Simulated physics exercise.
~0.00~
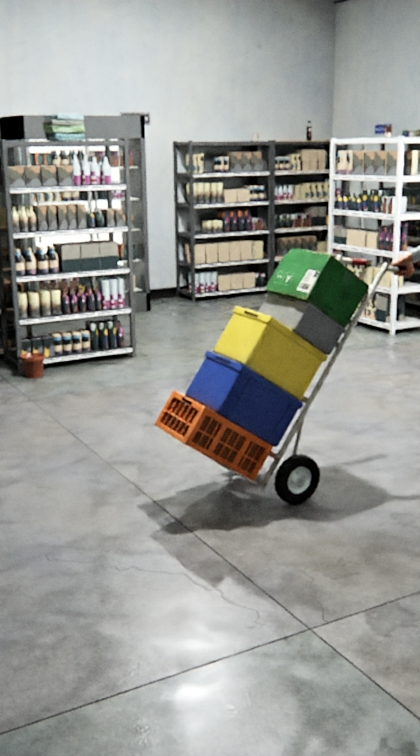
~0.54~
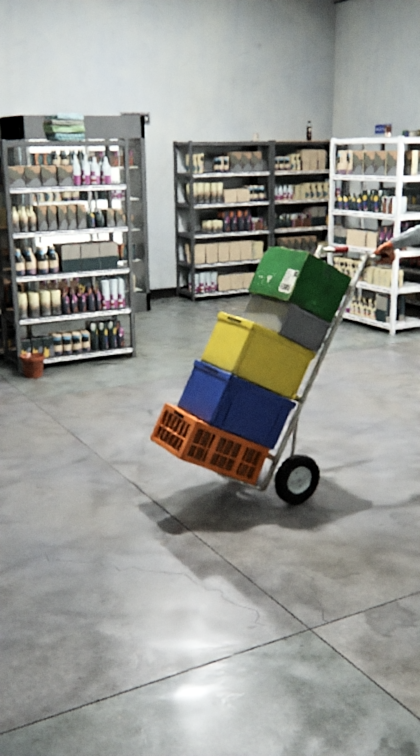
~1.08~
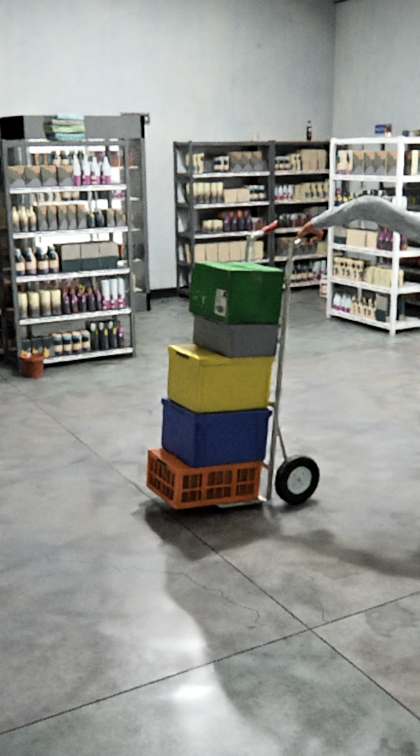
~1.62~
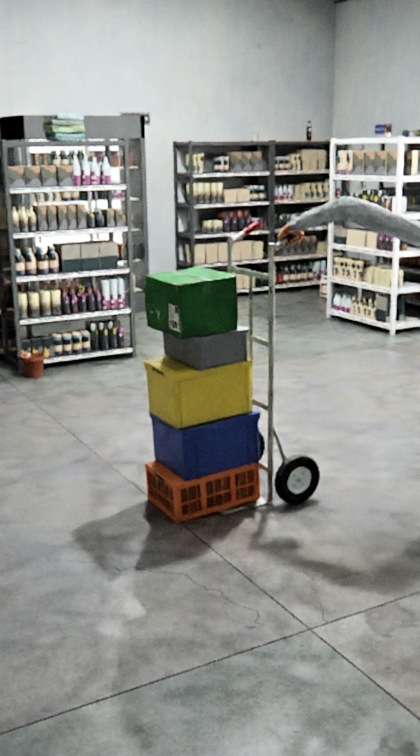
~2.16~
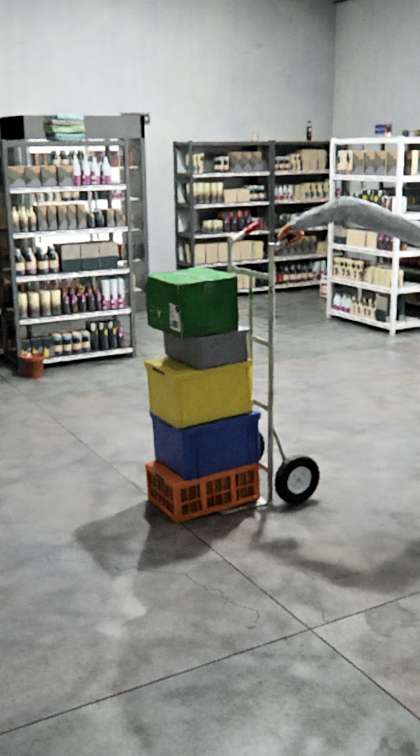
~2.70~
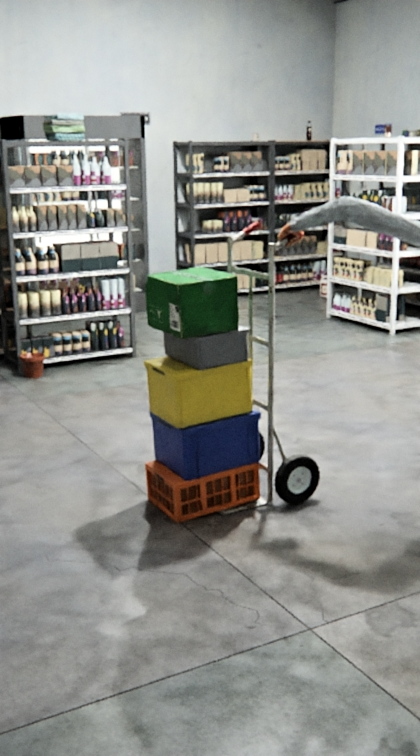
A hand truck leans back toward the right on a grey concrete floor, carrying a tilted stack with an orange crate at the bottom, then blue, yellow and grey totes and a green parcel on top. A hand at the right edge grips the handle and swings the truck upright, the load turning with it toward the left. As it straightens, an arm comes into view. The truck stops upright, the green parcel and grey tote sitting slightly askew. All five pieces stay stacked and still, with the arm still holding the handle.
